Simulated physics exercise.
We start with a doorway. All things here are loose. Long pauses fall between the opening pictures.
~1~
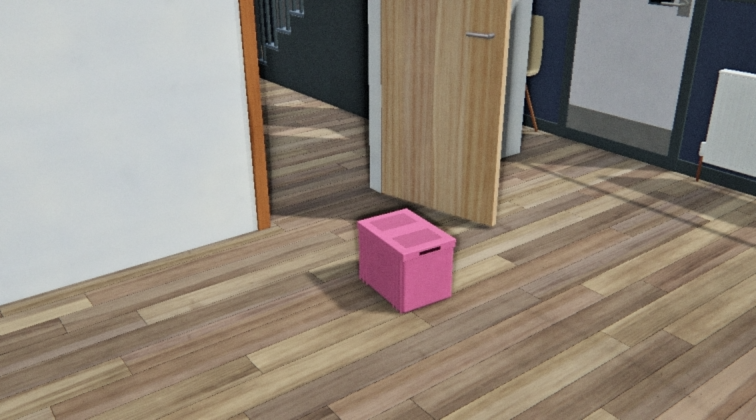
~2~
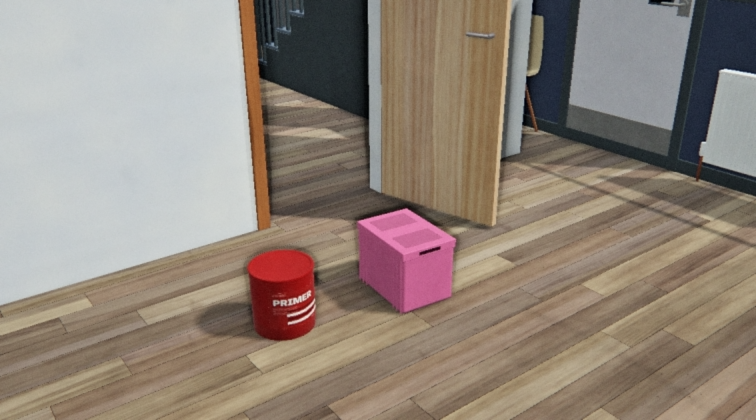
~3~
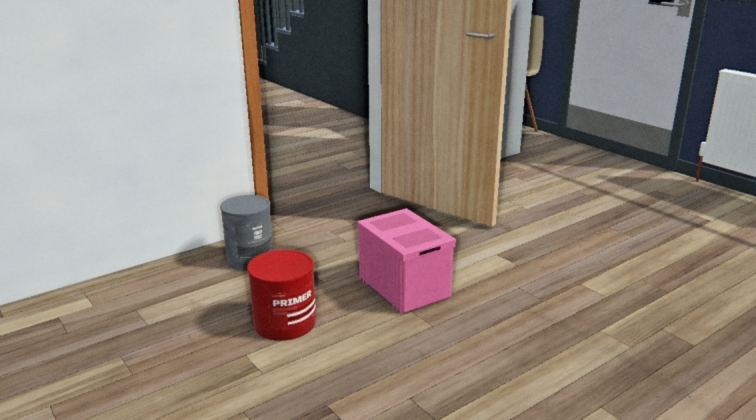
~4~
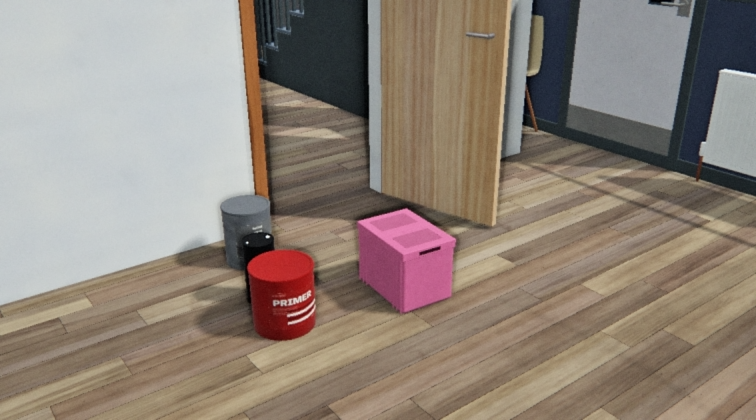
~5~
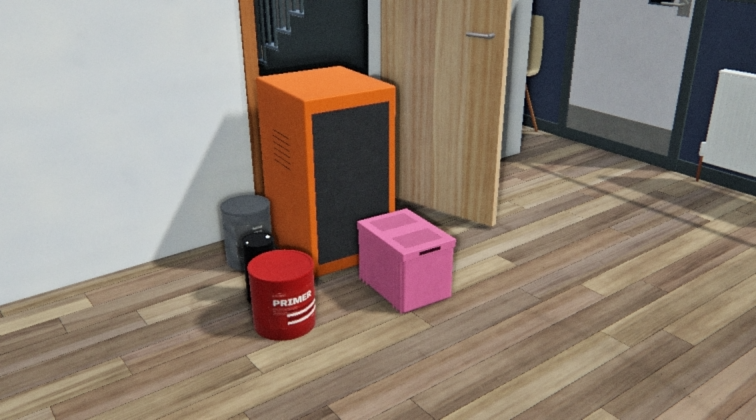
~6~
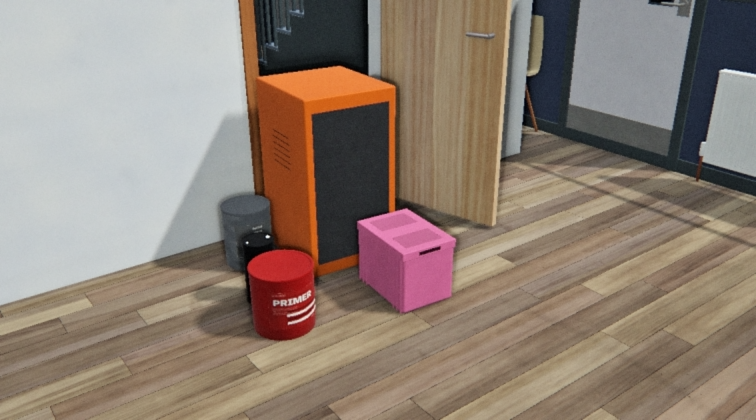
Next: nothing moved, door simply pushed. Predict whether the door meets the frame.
Prediction: The door stops short of the frame.
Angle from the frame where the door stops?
The door ends up some 60° open.
Then, 0.50 s past the last view, door 95° open.
Then, 0.80 s past the last view, door 84° open.
Then, 1.10 s past the last view, door 72° open.
Then, 1.40 s past the last view, door 60° open.
Finally, door 58° open; all 5 still in place. Final places as the last picture's camera would see them, orange appliance near (327, 168).
